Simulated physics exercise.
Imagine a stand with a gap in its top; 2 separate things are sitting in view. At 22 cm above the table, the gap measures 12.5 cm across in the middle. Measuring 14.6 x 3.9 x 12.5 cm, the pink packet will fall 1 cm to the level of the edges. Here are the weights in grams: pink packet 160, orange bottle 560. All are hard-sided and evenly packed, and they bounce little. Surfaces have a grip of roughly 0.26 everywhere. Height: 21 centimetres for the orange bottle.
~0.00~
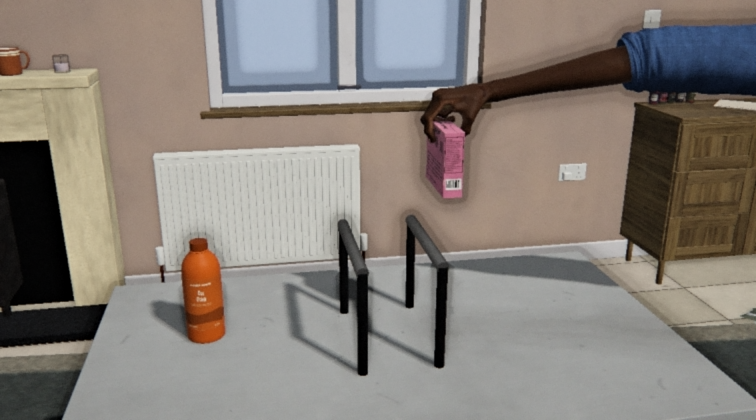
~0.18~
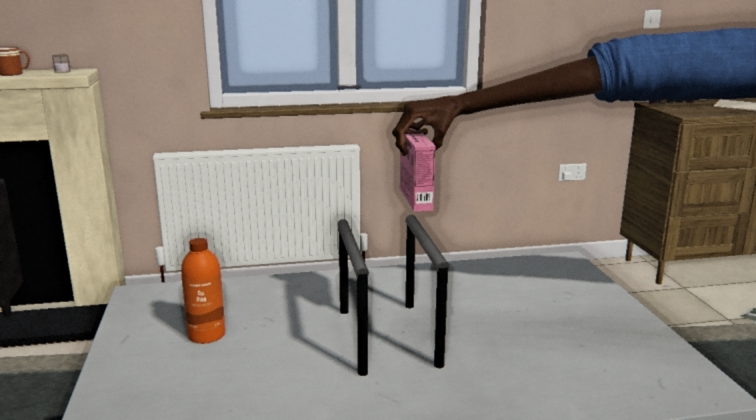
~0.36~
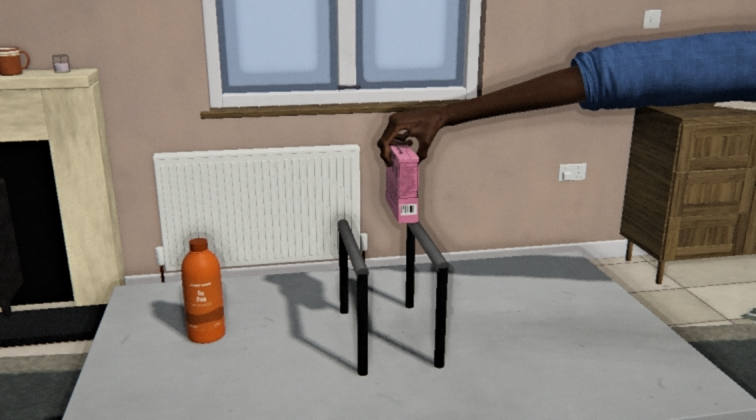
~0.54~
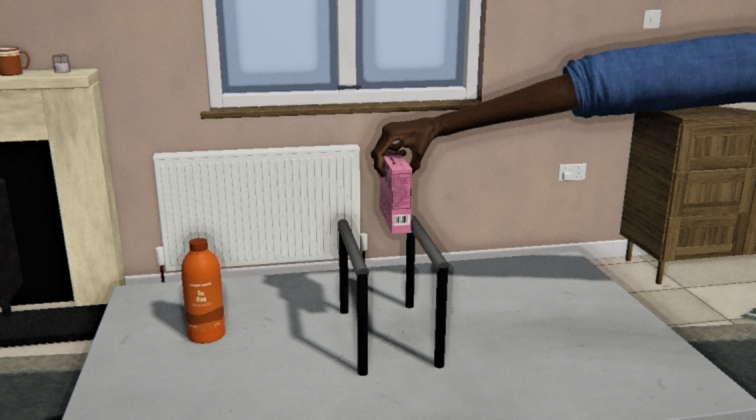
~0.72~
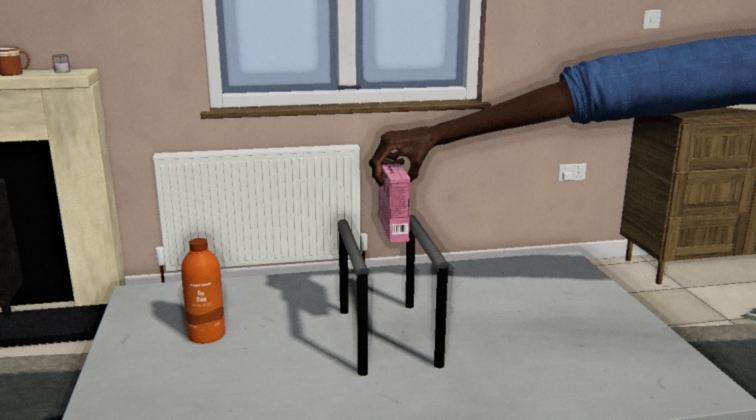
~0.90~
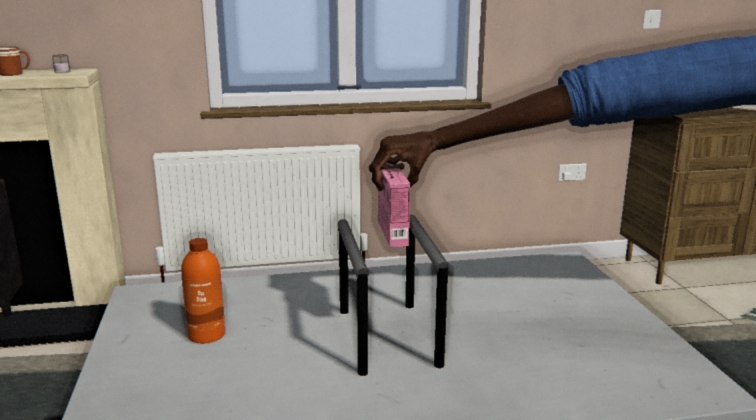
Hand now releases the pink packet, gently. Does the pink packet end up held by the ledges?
No, it escapes downward.
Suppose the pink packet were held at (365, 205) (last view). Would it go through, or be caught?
Next it falls clear.
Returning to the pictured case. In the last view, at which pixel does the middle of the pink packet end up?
It comes to rest around (392, 310).
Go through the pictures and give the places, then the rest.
In the first picture, 13 cm from its drop point; pink packet (444, 156); orange bottle (203, 289).
In the second picture, 8 cm from its drop point; pink packet (417, 169); orange bottle (203, 289).
In the third picture, 5 cm from its drop point; pink packet (401, 180); orange bottle (203, 289).
In the fourth picture, 3 cm from its drop point; pink packet (395, 190); orange bottle (203, 289).
In the fifth picture, 1 cm from its drop point; pink packet (393, 199); orange bottle (203, 289).
Held still over the gap; pink packet (393, 203); orange bottle (203, 289), in the sixth picture.
After 1.10 s, pink packet slid 5 cm near (393, 227).
After 1.20 s, pink packet slid 20 cm near (392, 296).
At rest (1.9 s), not toppled but over 4 cm from the start, pink packet; orange bottle in place, give or take 4 cm. Seen from the same camera at the end, pink packet near (392, 310). The packet reaches the table.
